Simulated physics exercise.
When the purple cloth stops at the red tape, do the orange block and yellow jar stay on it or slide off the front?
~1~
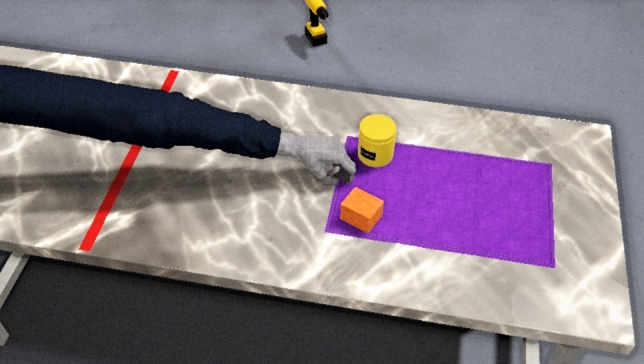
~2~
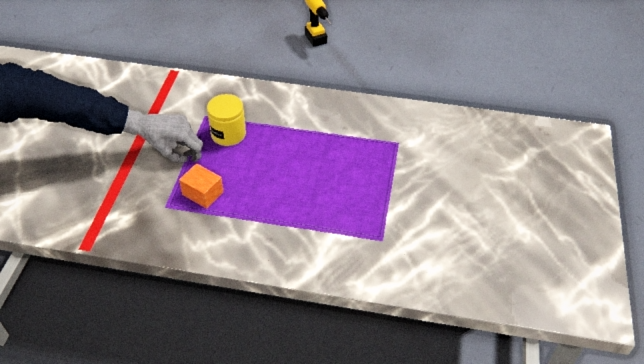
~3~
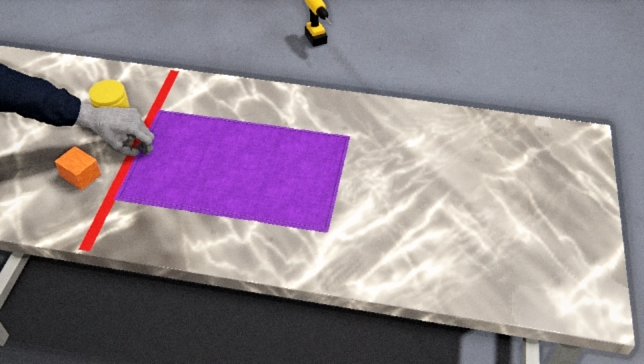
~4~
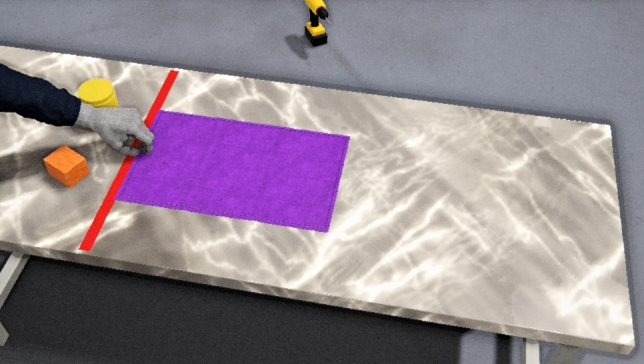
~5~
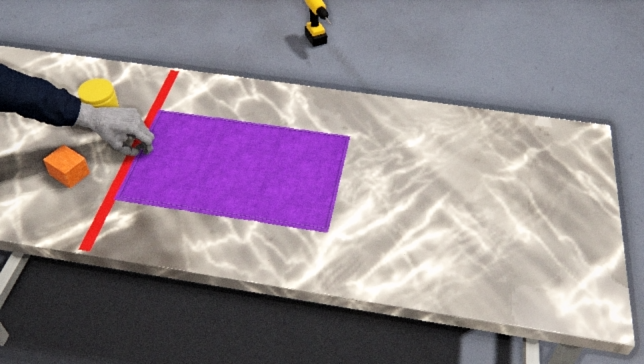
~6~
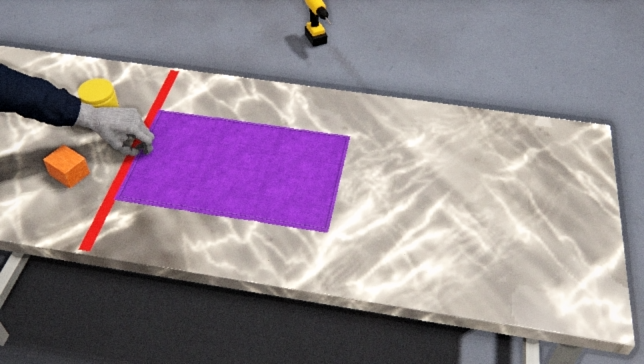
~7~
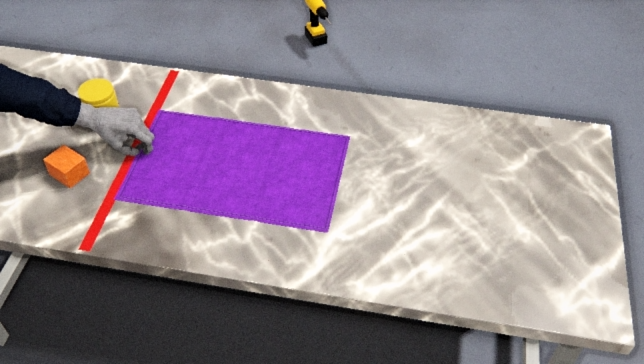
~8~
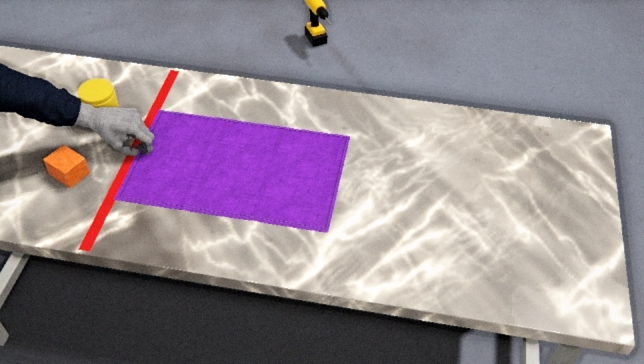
Both slide off the front. The orange block and the yellow jar end up on the bench to the left of the cloth, past its leading edge.
